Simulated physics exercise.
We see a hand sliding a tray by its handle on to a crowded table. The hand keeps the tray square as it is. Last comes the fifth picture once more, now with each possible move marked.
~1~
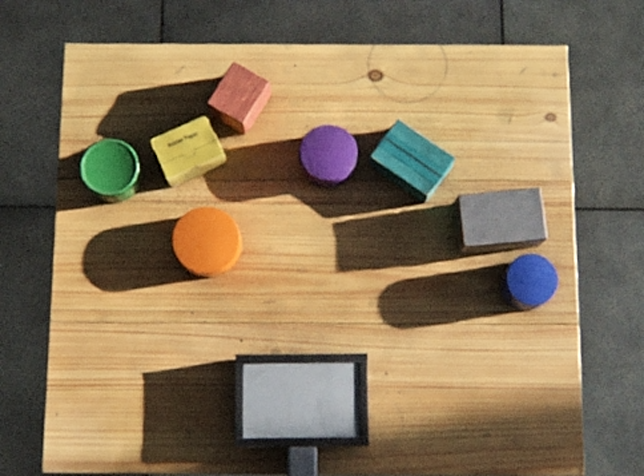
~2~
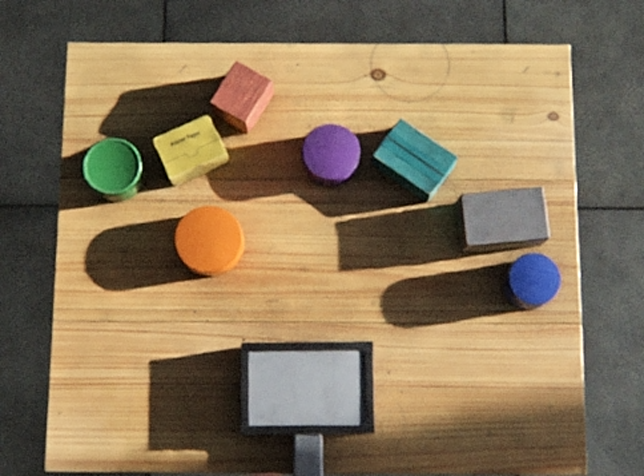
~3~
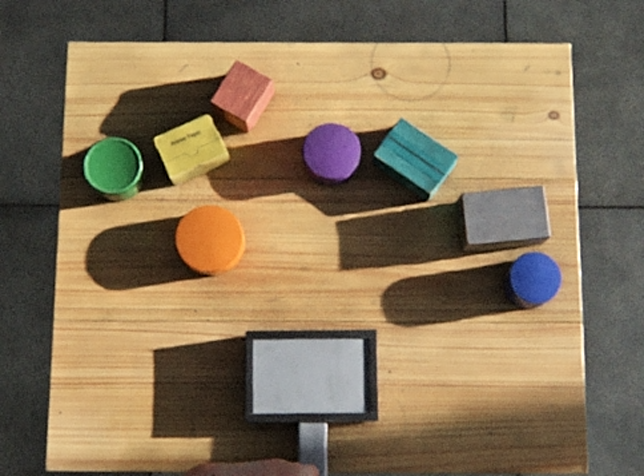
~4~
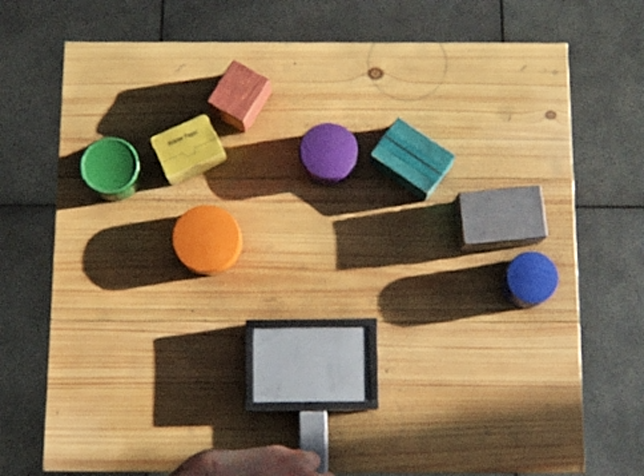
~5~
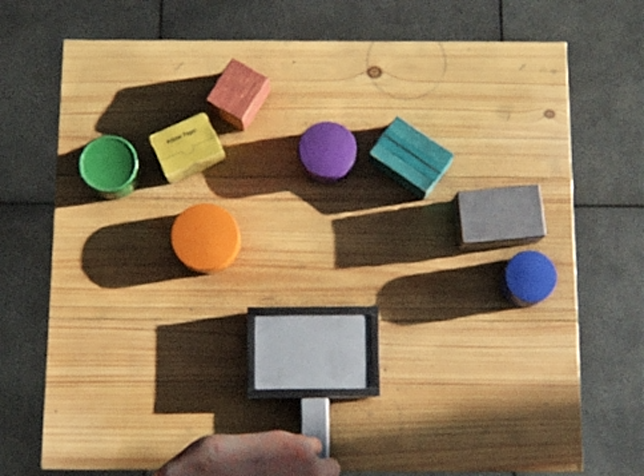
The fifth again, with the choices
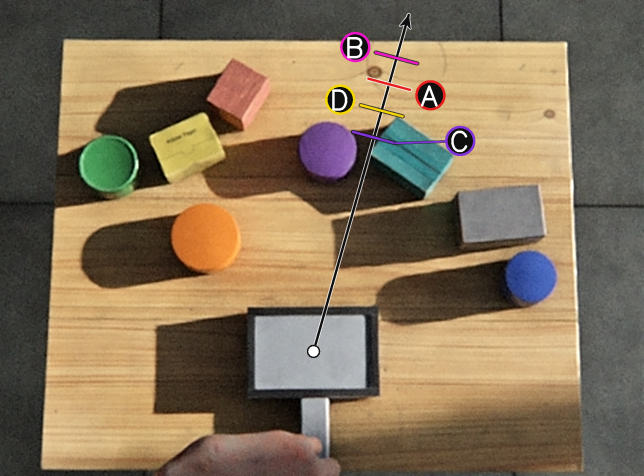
A hand sliding a grey, black-framed tray slowly up a wooden table by its handle, below scattered colourful blocks and round containers.
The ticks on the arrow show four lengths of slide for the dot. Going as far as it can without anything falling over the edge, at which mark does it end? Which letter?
All is well up to D.
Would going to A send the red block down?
No.
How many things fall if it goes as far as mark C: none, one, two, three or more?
In all, none.
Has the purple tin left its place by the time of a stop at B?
Yes.
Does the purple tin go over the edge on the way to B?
Yes.
On the marked copy, A at (389, 84); B at (396, 58); C at (374, 138); D at (382, 111); the arrow from (314, 351) to (409, 15); the white dot at (314, 351).
With D. Early on, tray (338, 264); blue tin (528, 279); green jar (111, 168).
Further on, tray (363, 178); purple tin (330, 109); turquoise box (416, 112).
At the end, tray (381, 115); purple tin (334, 47); turquoise box (431, 50); nothing has fallen.
As for the rest, A drops the purple tin and turquoise box; B drops the purple tin and turquoise box; C is safe but short.
